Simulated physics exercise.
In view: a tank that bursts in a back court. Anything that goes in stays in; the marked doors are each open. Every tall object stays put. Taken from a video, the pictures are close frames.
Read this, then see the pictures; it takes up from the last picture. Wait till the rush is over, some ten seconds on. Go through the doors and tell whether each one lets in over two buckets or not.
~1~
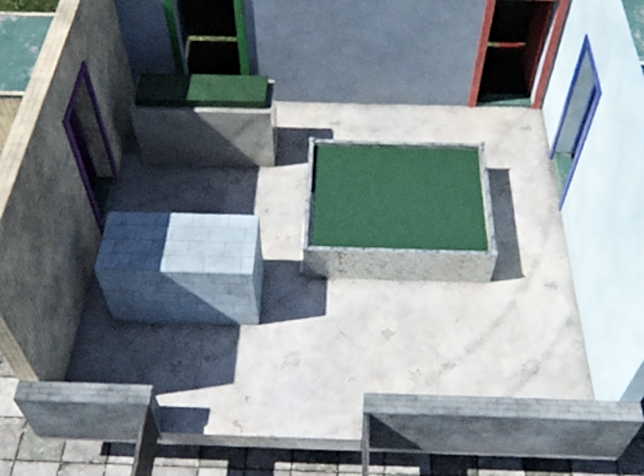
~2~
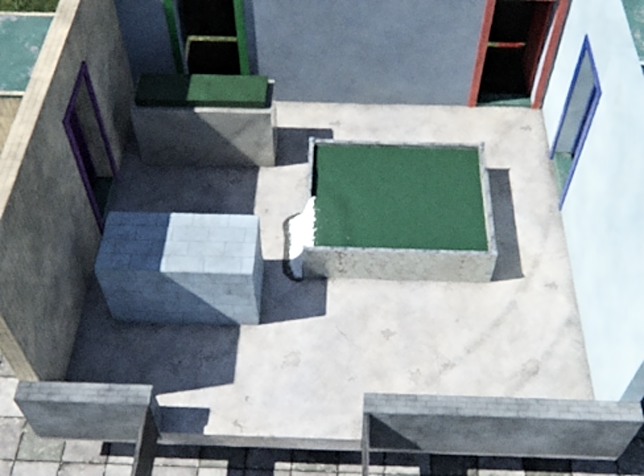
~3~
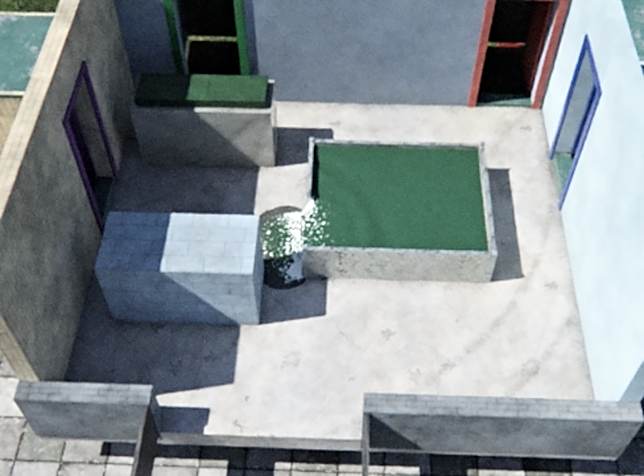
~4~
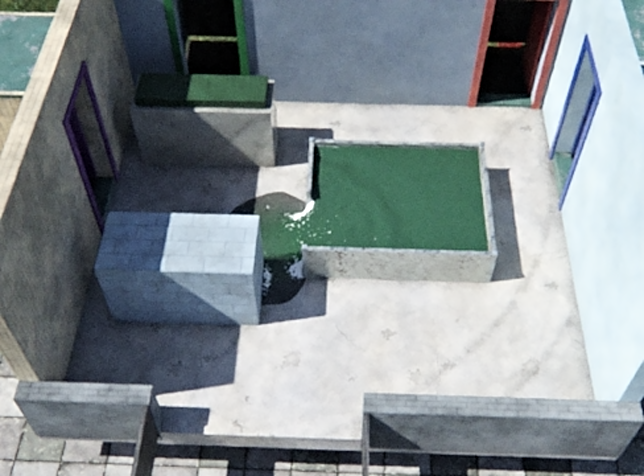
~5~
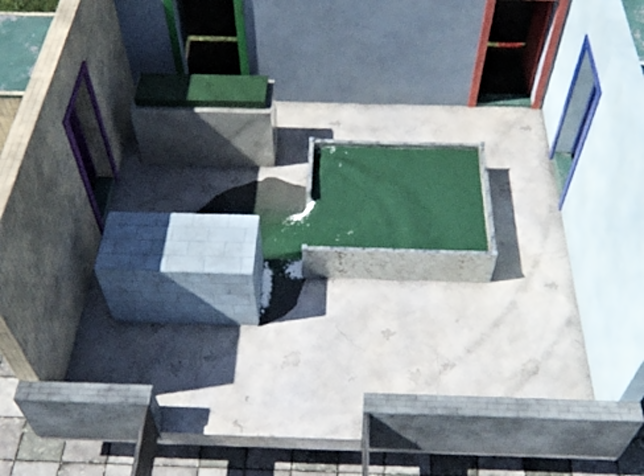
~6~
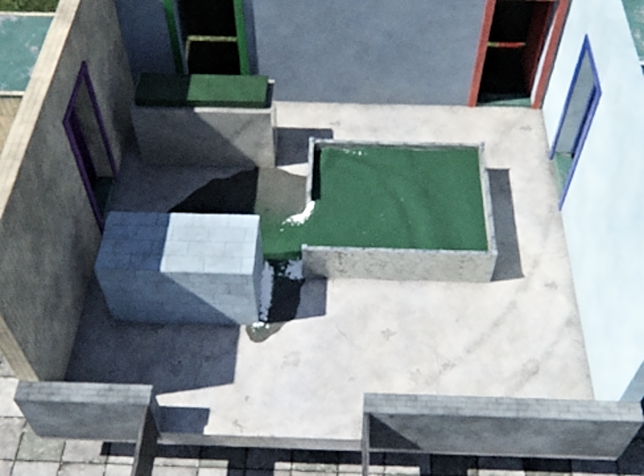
Blue door: Two buckets or fewer; red door: Two buckets or fewer; green door: Two buckets or fewer; purple door: Over two buckets.
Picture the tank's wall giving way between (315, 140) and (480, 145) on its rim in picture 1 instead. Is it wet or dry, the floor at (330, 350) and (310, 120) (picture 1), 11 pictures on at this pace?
First place still bare, second place drenched.
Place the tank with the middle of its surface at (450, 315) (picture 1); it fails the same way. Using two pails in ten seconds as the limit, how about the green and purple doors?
Lab note - green door doesn't reach it; purple door doesn't reach it.
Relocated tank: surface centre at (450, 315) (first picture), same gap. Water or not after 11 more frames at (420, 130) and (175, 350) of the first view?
In order: Not reached and reached by the flood.
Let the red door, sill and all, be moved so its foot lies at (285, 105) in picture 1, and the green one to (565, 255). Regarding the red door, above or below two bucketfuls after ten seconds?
Note - red door ends up lower.
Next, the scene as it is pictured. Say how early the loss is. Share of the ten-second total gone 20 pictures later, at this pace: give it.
Something close to 45 percent by that point.
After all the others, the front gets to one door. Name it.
I'd go with the one in blue.
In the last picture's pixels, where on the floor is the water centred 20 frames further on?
Roughly (305, 229).
A moment on, water covers 20 % of the floor; the blue door not reached, the red door not reached, the green door not reached, the purple door wet at the sill, nothing in.
Next, water covers 30 % of the floor; the blue door not reached, the red door not reached, the green door not reached, the purple door over two buckets in.
Then, water covers 40 % of the floor; the blue door not reached, the red door not reached, the green door wet at the sill, nothing in, the purple door far over two buckets in.
Later, water covers 65 % of the floor; the blue door not reached, the red door wet at the sill, nothing in, the green door under two buckets in, the purple door far over two buckets in.
In the end, water covers 90 % of the floor; the blue door wet at the sill, nothing in, the red door under two buckets in, the green door under two buckets in, the purple door far over two buckets in.
